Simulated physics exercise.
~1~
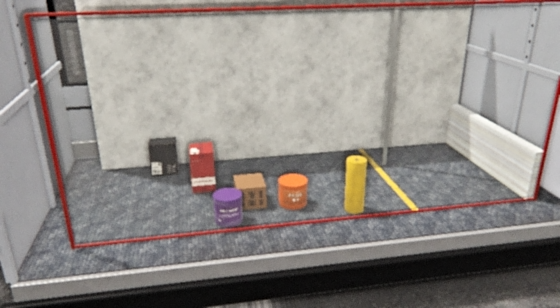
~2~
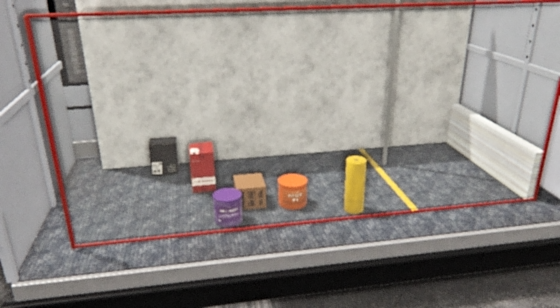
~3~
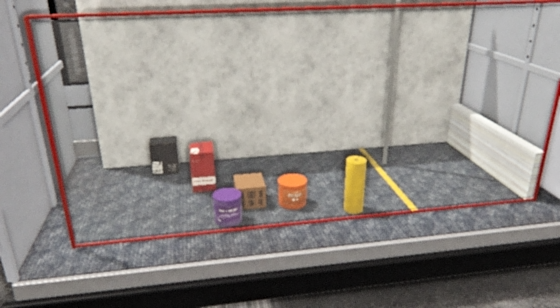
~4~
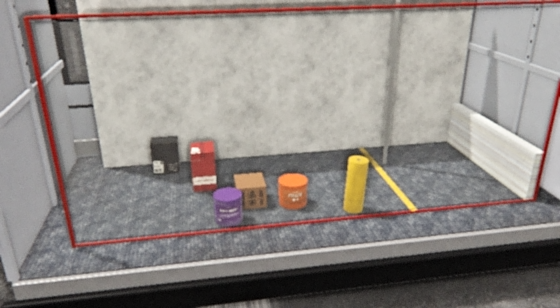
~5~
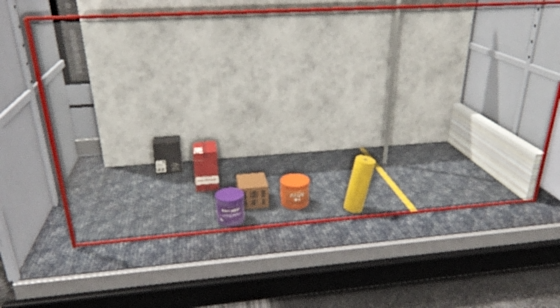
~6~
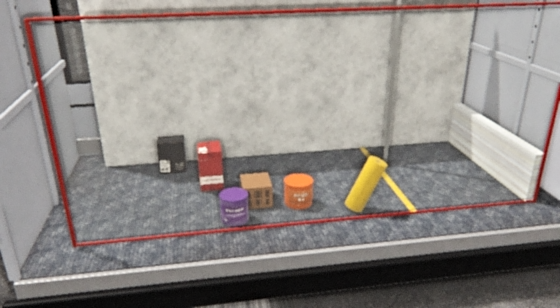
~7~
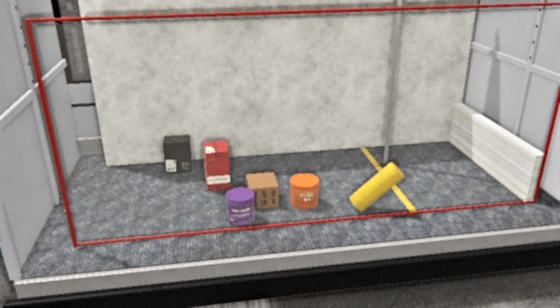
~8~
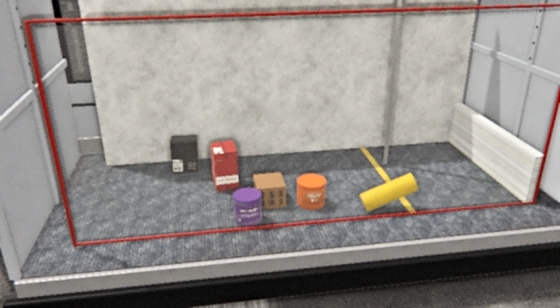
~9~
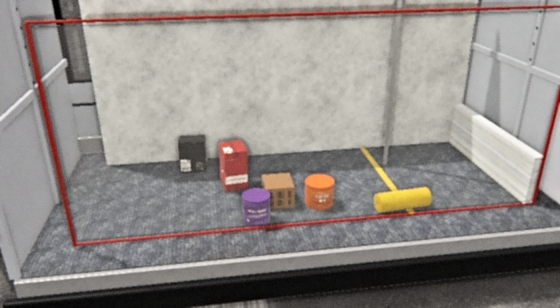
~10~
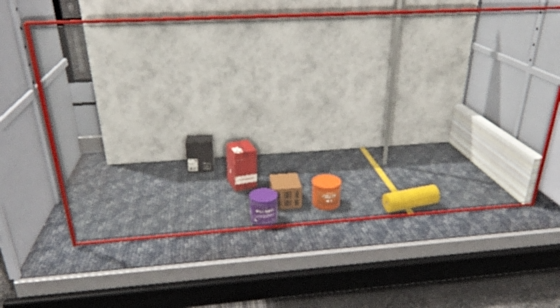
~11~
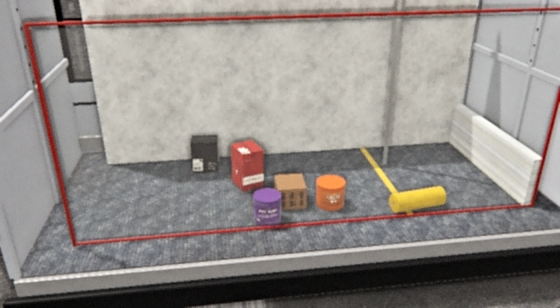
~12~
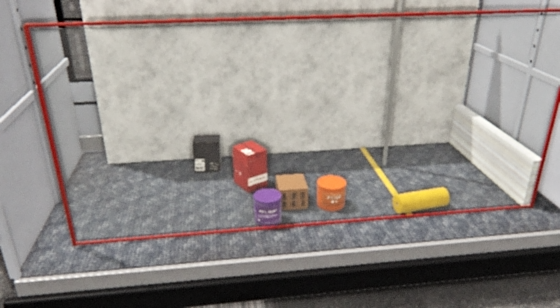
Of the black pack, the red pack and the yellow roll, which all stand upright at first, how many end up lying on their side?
One of them does. The yellow roll ends on its side, while the black pack and the red pack stay upright.
